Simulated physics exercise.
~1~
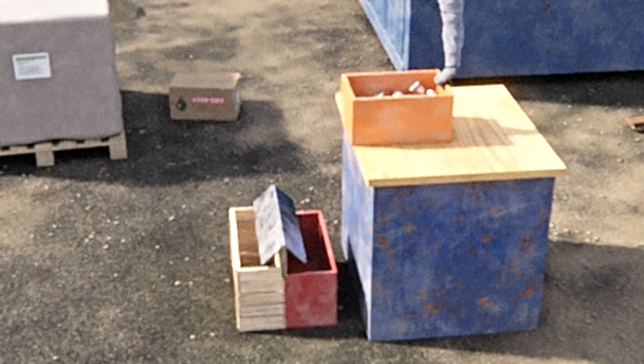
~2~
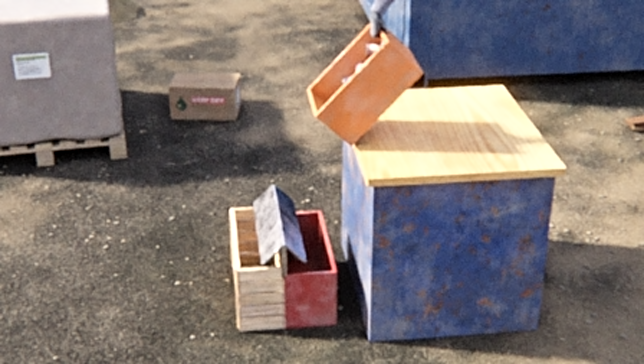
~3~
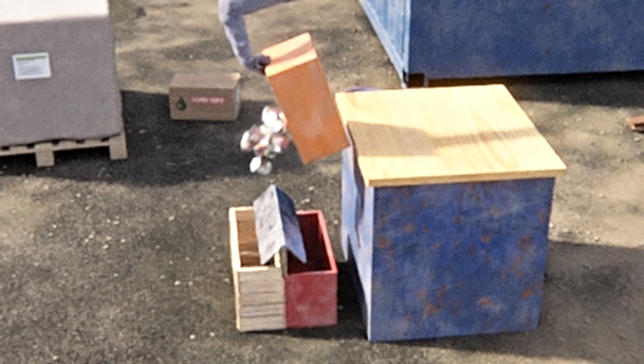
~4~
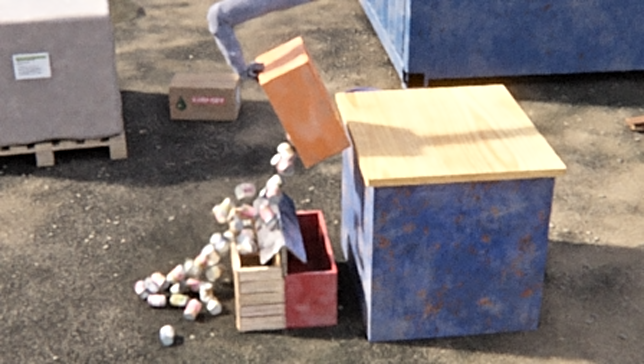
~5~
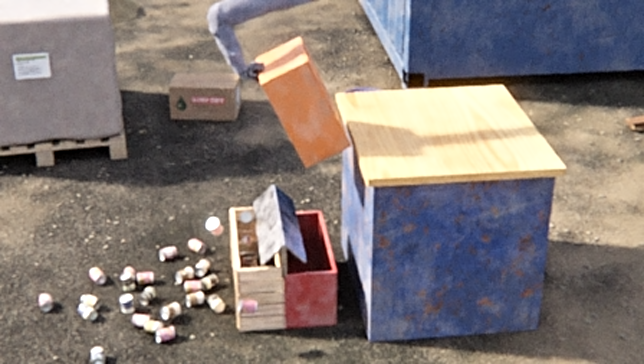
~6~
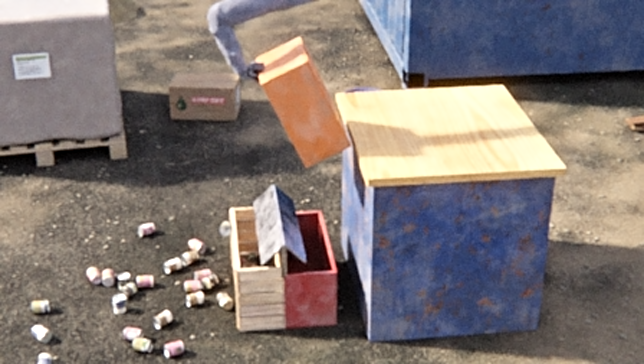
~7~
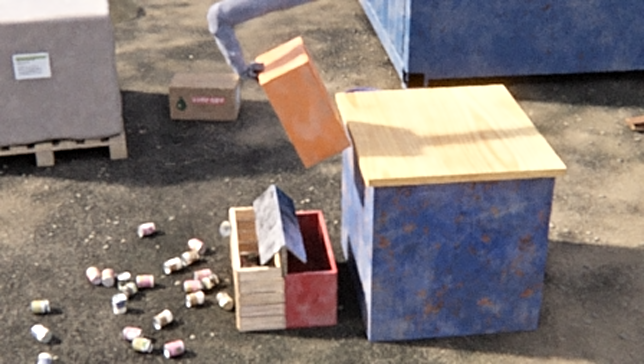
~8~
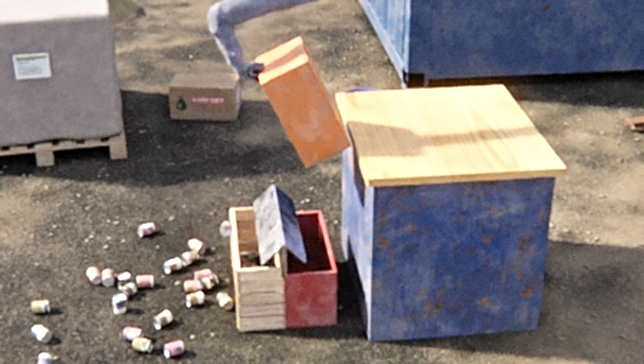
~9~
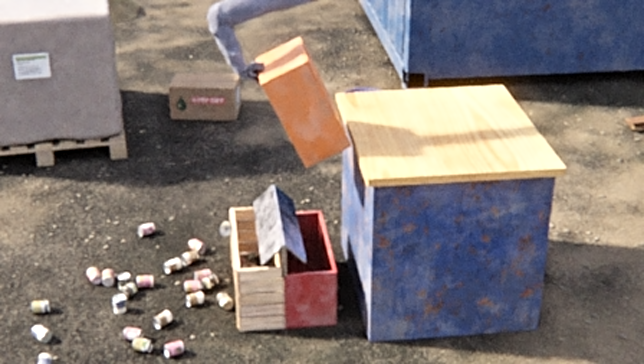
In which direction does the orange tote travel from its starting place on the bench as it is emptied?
The orange tote moves to the left, off the bench top and towards the wooden tote and red trough below.
